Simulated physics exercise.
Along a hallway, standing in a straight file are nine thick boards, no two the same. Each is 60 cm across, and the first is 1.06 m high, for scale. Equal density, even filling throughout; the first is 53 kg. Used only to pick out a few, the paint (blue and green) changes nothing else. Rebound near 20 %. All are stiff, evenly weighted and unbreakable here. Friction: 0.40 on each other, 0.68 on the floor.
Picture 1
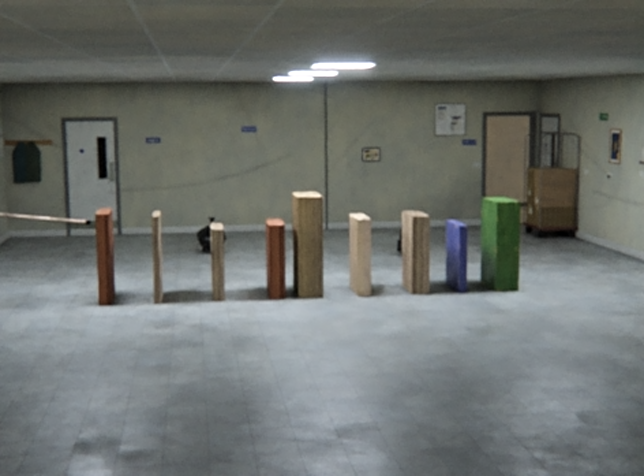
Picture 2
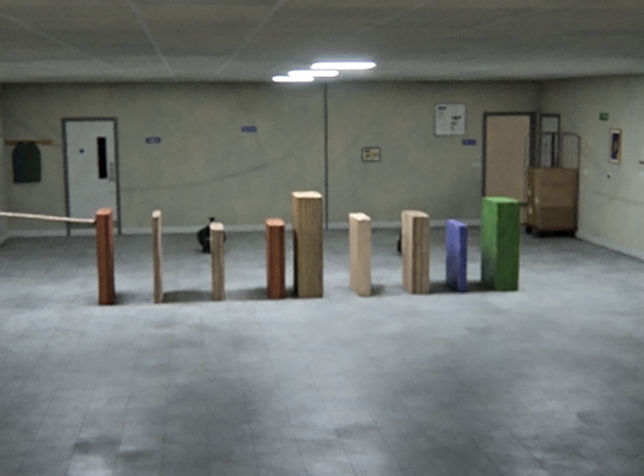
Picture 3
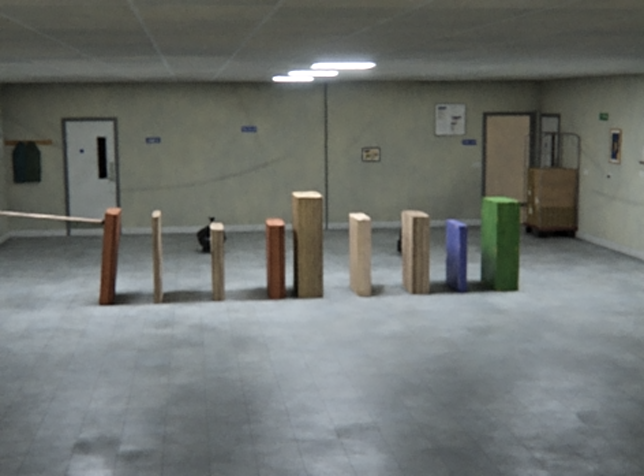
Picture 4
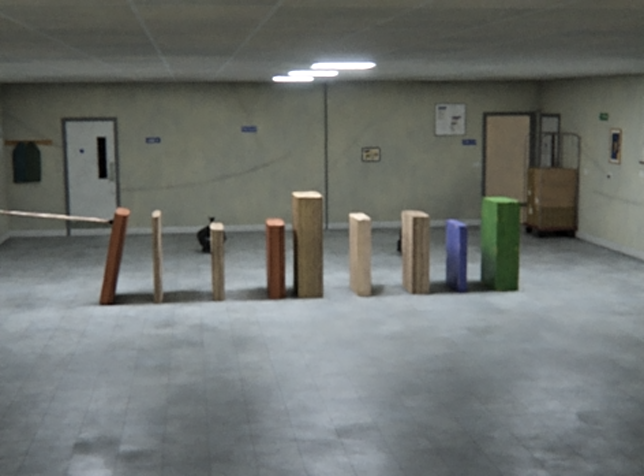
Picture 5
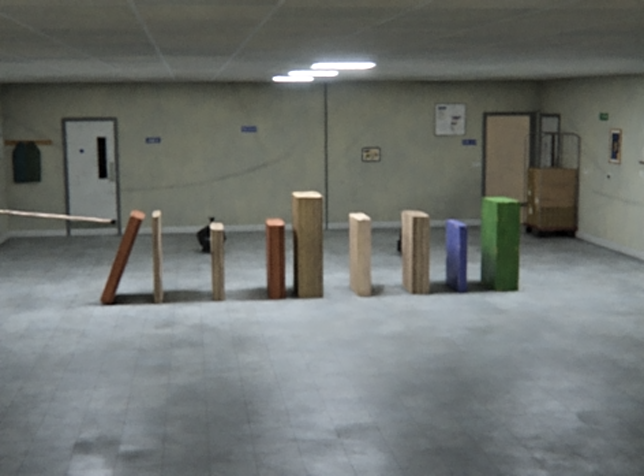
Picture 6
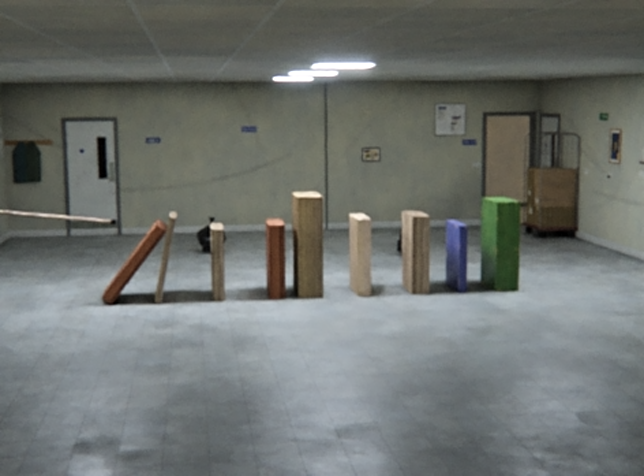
In a large, dim room with a grey floor, a pole from the left pushes the first of nine upright boards, a reddish one, which tilts right against the thin second board, and that board leans slightly too.
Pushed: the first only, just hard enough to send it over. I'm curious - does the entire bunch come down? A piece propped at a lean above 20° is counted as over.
Yes, the entire bunch comes down.
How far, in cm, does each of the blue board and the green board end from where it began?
The blue one ends 50 cm from its start and the green one 80 cm.
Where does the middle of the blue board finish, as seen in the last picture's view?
Near (488, 271).
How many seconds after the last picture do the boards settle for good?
I'd put it around 3.0 seconds.
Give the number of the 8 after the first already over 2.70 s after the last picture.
Count at that time: 8.
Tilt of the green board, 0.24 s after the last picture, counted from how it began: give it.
My estimate is close to 0°.
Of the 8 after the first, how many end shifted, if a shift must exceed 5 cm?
8.
Then, 0.24 s on from the sixth picture, 1 of the 8 other boards over.
Then, 1.34 s on from the sixth picture, 3 of the 8 other boards over.
Then, 2.12 s on from the sixth picture, 6 of the 8 other boards over; blue board tipped 11°.
Then, 2.70 s on from the sixth picture, 8 of the 8 other boards over; blue board tipped 62°; green board tipped 58°.
Finally, 8 of the 8 other boards over; green board lying flat; blue board tipped 67°. Not one is left standing. Seen by the last camera, middles, green board near (557, 273), blue board near (488, 271).
